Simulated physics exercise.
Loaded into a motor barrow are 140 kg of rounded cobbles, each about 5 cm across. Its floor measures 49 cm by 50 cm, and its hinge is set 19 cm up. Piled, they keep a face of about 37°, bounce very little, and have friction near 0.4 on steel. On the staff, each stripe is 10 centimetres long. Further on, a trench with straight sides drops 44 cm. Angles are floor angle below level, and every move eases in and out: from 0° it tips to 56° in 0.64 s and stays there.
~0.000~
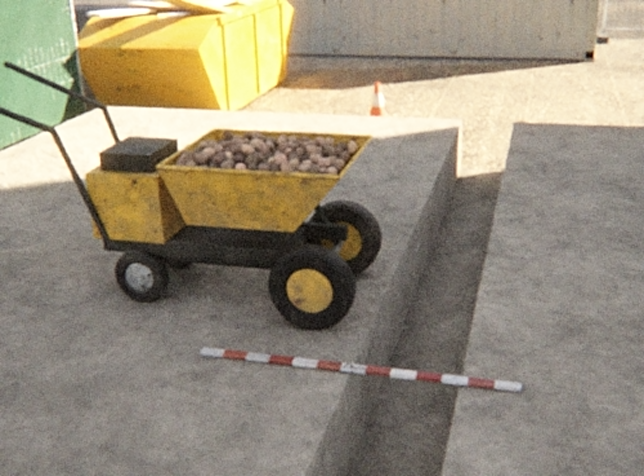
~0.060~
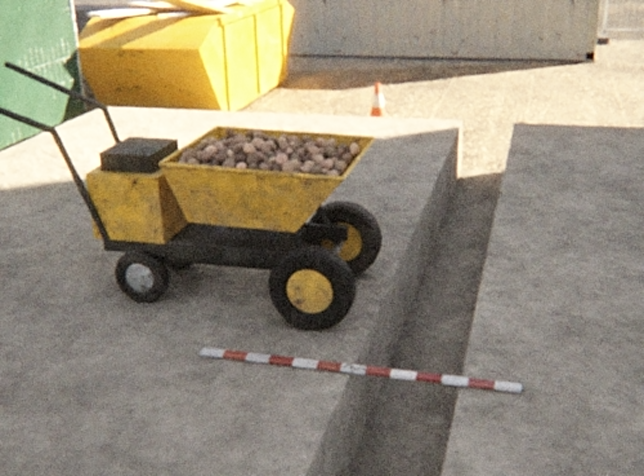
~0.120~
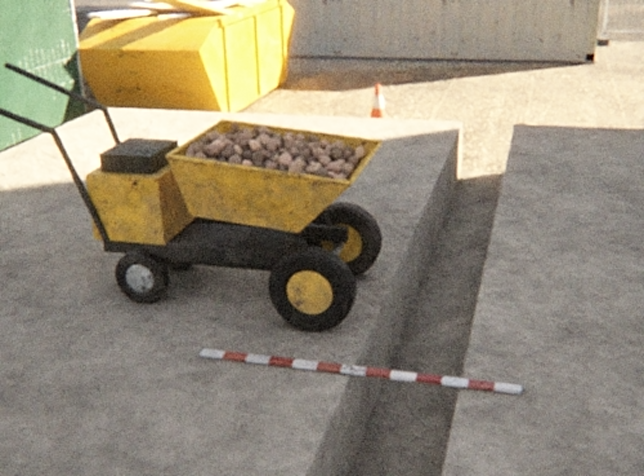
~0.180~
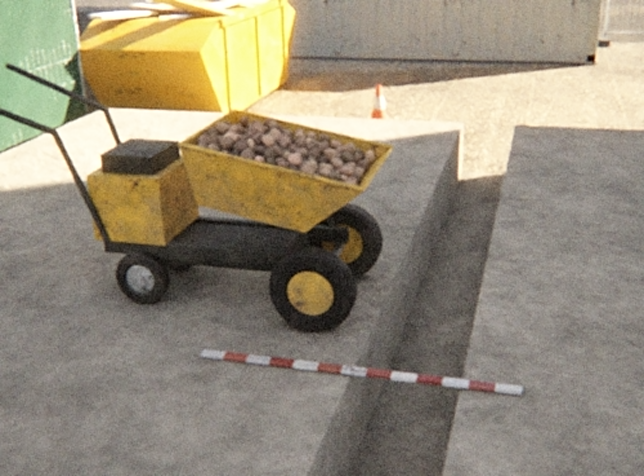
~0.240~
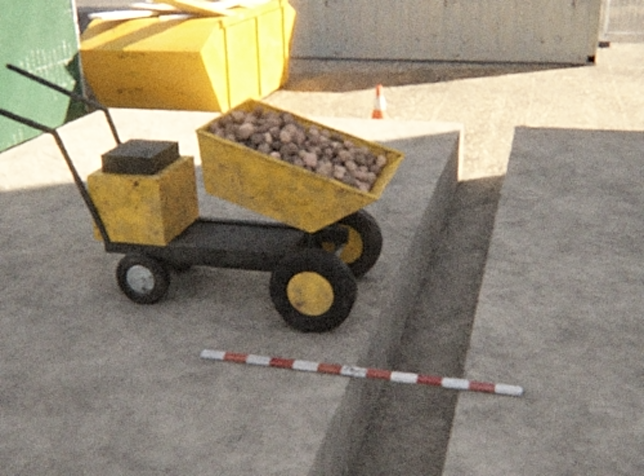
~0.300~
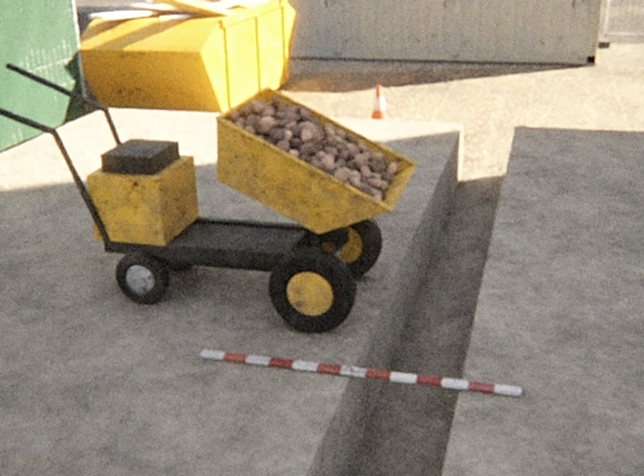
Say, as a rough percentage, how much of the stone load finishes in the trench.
Roughly 27 out of 100.
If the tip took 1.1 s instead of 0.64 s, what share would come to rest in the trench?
With that timing, about 40 per cent.
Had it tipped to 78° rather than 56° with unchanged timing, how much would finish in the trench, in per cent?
Near 20 per cent then.
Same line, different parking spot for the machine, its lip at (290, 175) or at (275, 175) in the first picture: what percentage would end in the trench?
Roughly 55 in a hundred from the first, 65 in a hundred from the second.
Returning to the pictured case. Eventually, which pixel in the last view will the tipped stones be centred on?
The middle should be near (506, 317).
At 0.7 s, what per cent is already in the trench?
Some 10 per cent of the load by that point.
After 0.5 s the floor is at 47°; 100 % in the skip; the foremost stones are at (412, 220).
After 0.7 s the floor is at 56°; 86 % in the skip, 9 % in the trench, 4 % past the trench; the foremost stones are at (494, 290).
After 1.1 s the floor is at 56°; 49 % in the skip, 9 % in the trench, 42 % past the trench; the foremost stones are past the picture's edge.
After 3.0 s the floor is at 56°; 27 % in the skip, 27 % in the trench, 46 % past the trench; the foremost stones are past the picture's edge.
